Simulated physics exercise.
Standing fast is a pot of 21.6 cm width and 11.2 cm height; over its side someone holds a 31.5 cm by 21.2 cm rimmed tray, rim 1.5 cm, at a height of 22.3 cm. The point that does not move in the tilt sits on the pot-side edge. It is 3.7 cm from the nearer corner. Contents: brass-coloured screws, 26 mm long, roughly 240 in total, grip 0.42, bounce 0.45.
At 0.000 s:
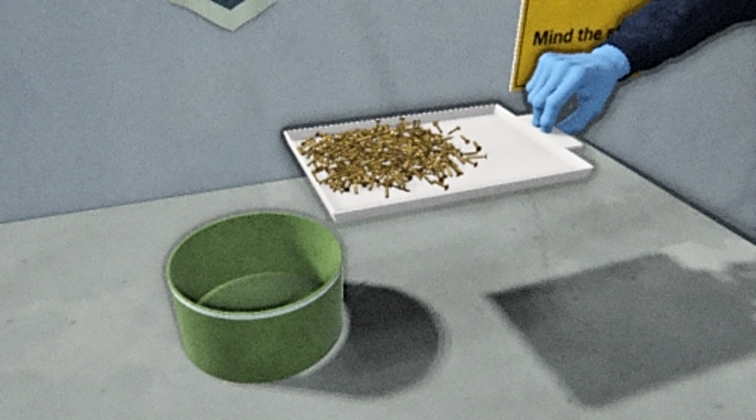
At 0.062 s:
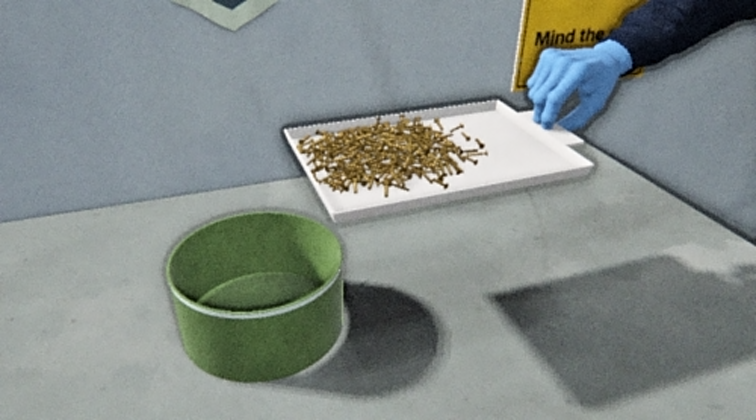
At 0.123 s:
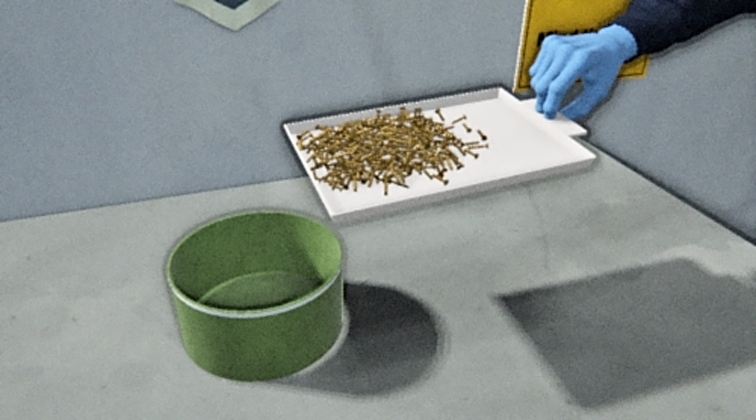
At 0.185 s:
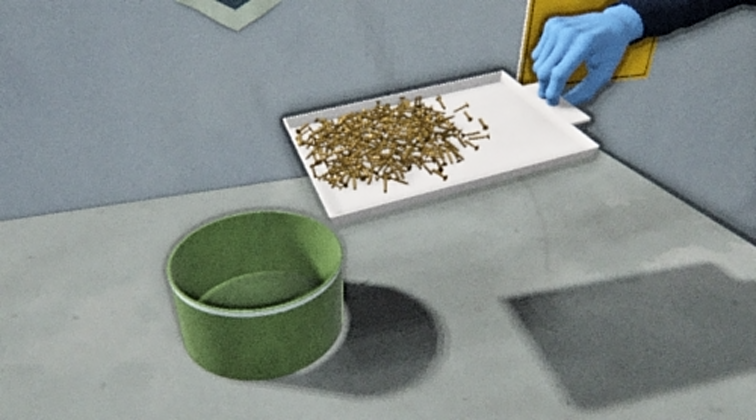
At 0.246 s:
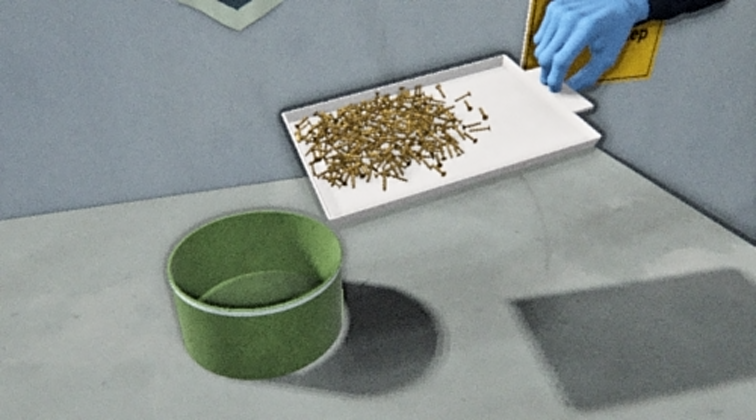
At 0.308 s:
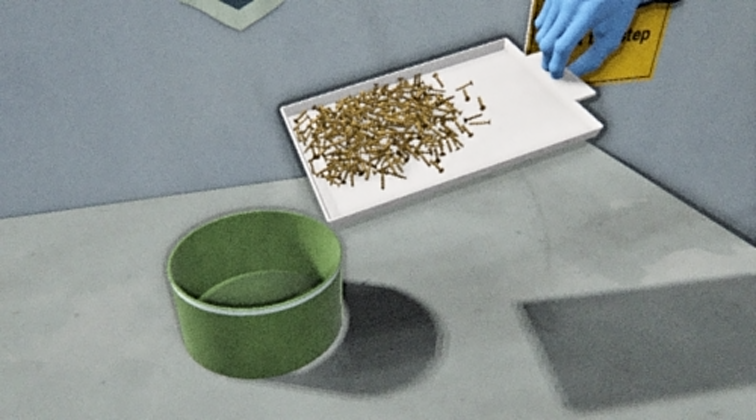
White tray of small brass-coloured screws tilting gradually as a blue-gloved hand raises its right end beside a green pot.
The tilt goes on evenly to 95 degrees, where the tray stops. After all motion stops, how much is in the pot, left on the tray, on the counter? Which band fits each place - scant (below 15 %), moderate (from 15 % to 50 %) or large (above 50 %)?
Pot - scant; tray - scant; counter - large.
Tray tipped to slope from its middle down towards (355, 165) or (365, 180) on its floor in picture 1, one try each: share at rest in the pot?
The share comes to about 95 in a hundred, then about 70 in a hundred.
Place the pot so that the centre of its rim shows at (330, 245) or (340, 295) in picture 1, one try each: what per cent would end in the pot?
In order, about 5 and about 100 per cent.
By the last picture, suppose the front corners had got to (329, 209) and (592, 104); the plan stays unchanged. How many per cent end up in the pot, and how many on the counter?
Split: Pot = 95, counter = 5.
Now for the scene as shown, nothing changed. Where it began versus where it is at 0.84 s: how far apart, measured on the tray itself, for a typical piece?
By then it sits near 11 cm from where it began.
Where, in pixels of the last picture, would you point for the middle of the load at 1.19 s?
Expected load position: Near (319, 376).
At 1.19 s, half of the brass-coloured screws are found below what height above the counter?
Roughly 2 centimetres, more or less.
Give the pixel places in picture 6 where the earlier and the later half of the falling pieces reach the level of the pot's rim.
Around (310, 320), then (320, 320).
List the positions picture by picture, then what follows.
Tray tilt 0 degrees, front corners at (336, 211) and (588, 166); middle of the pieces at (386, 156); pot at (257, 257), in the first picture.
Tray tilt 1 degrees, front corners at (335, 211) and (589, 163); middle of the pieces at (386, 154), in the second picture.
Tray tilt 4 degrees, front corners at (335, 212) and (591, 155), lowest corner left front; middle of the pieces at (386, 149), in the third picture.
Tray tilt 9 degrees, front corners at (333, 214) and (593, 145), lowest corner left front; middle of the pieces at (386, 142), in the fourth picture.
Tray tilt 13 degrees, front corners at (332, 215) and (595, 135), lowest corner left front; middle of the pieces at (386, 136), in the fifth picture.
Tray tilt 17 degrees, front corners at (331, 217) and (597, 125), lowest corner left front; middle of the pieces at (385, 129); pot at (257, 254). The tray's pace is about 70 degrees a second, in the sixth picture.
After 0.84 s, tilt 54 degrees; the tray holds 90 %, the pot 0 %.
After 1.19 s, tilt 79 degrees; the tray holds 15 %, the pot 5 %.
After 1.64 s, tilt 95 degrees; the tray holds 0 %, the pot 5 %.
At rest (2.6 s), pot 5 %, tray 0 %, counter 95 %.
